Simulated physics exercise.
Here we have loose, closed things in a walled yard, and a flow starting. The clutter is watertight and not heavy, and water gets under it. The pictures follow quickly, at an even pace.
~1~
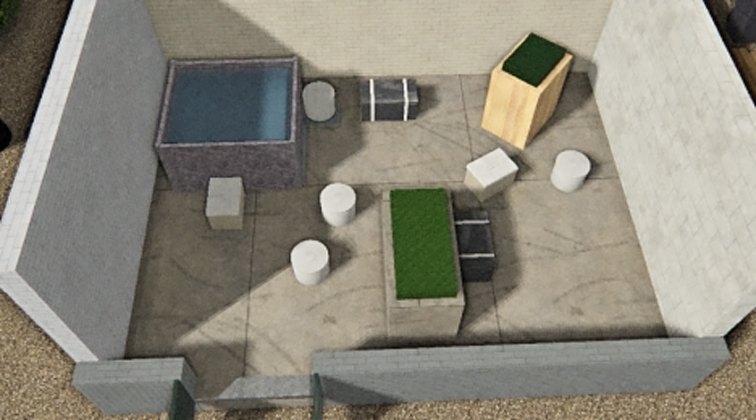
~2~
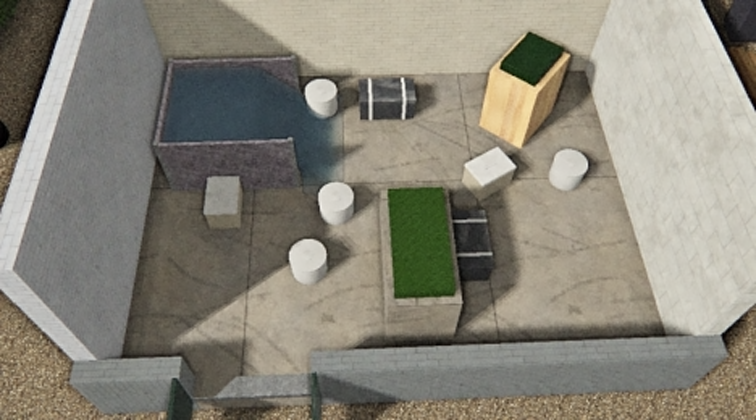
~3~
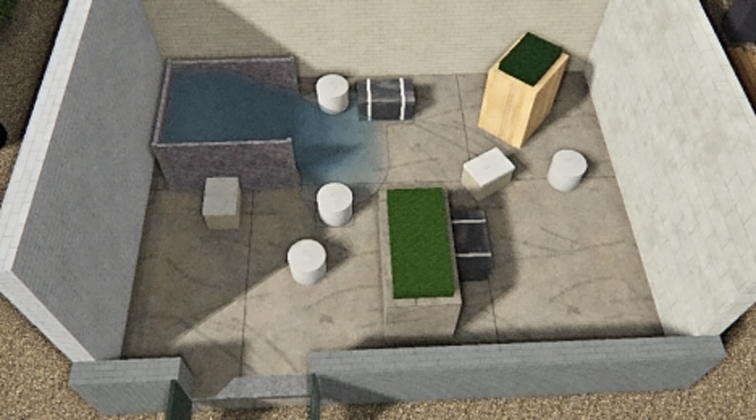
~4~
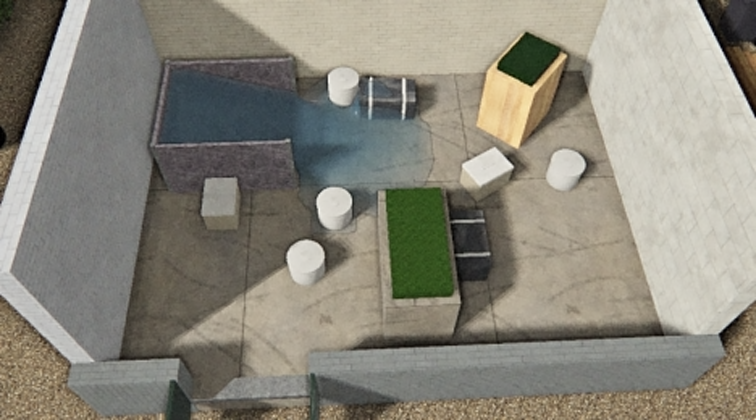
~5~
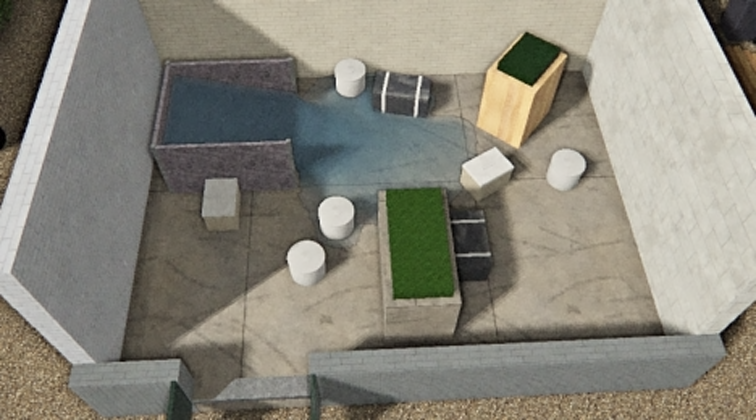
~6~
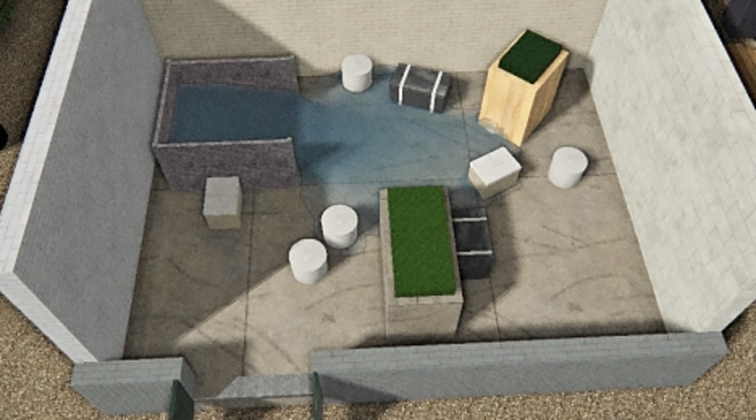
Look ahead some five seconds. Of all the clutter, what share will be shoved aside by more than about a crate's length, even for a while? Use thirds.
It is at least two thirds.
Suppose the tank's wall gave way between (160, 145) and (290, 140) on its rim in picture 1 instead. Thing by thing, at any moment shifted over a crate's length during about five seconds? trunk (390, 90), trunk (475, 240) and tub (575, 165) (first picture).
In that order: Less than that, never so far, less than that.
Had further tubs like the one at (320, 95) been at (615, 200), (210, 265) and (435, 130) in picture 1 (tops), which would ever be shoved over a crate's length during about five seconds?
As listed: That far or more, not that far, that far or more.
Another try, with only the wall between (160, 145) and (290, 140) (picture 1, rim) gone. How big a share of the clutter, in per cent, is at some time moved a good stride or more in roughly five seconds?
I make it 40 per cent.
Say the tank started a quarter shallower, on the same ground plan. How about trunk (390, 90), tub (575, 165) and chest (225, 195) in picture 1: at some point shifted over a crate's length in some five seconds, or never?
One after the other: Pushed that far, shifted that much, short of that.
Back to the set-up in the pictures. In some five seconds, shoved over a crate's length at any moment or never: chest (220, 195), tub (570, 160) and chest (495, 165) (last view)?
One after the other: Short of that, swept aside, swept aside.
A moment on, 4 of 8 are well off their spots; 1 afloat.
Next, 6 of 8 are well off their spots; 3 afloat.
Later, 6 of 8 are well off their spots; 5 afloat.
In the end, 6 of 8 are well off their spots, and 6 have been at some point; 4 afloat.
